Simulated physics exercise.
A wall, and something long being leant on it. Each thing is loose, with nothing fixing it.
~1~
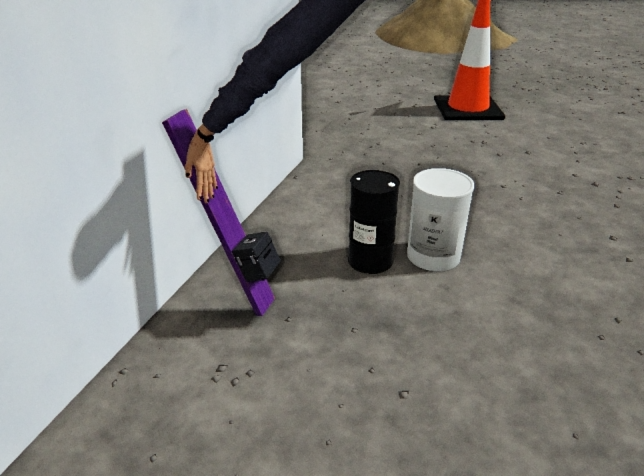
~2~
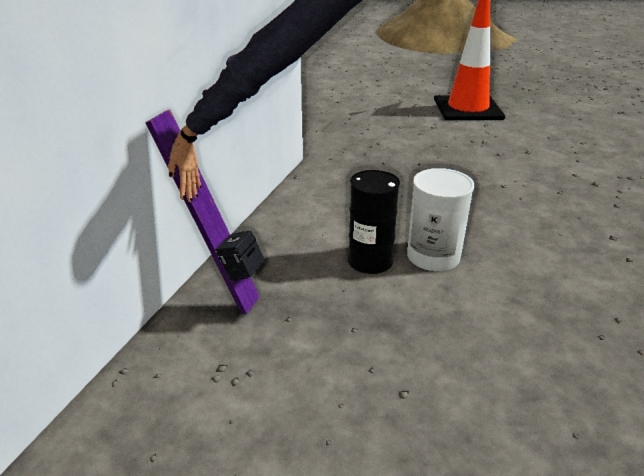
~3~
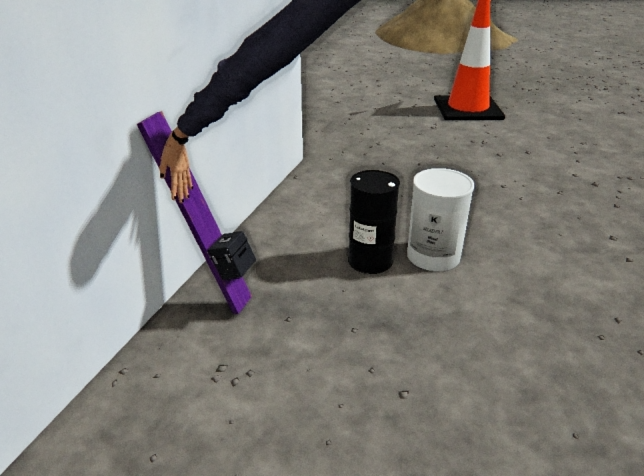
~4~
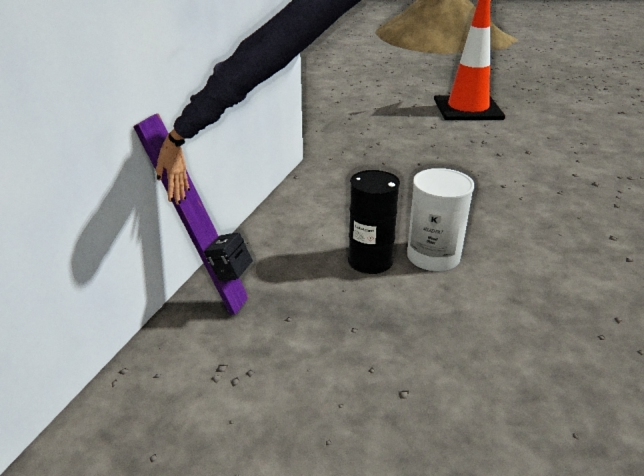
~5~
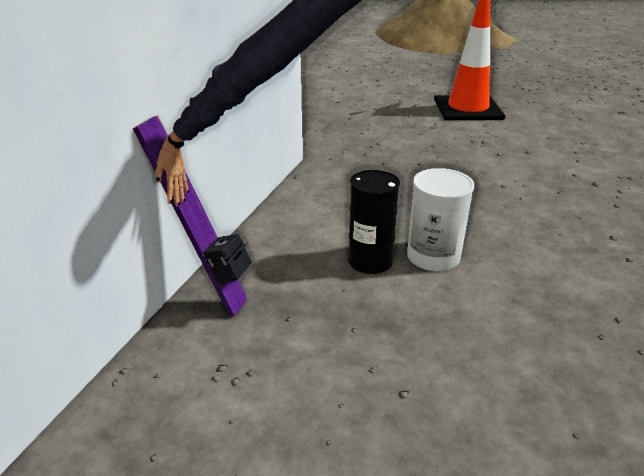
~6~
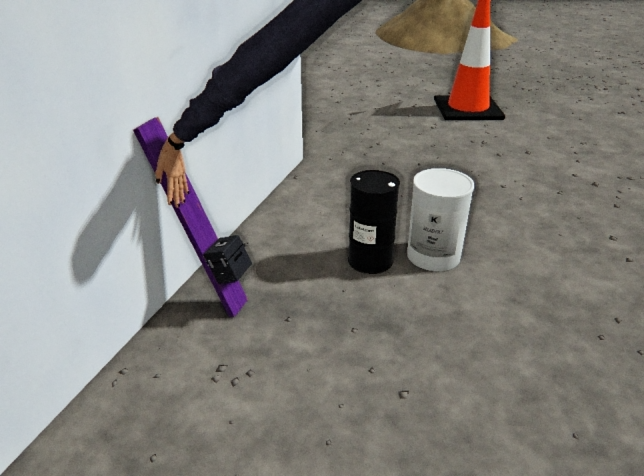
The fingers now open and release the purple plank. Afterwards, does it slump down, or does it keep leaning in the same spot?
It stays still.
Then, 0.30 s past the last view, nothing moves.
Then, 0.70 s past the last view, purple plank resting near (196, 223).
Finally, all 3 still in place. Final places as the last picture's camera would see them, purple plank near (196, 223). The plank holds.
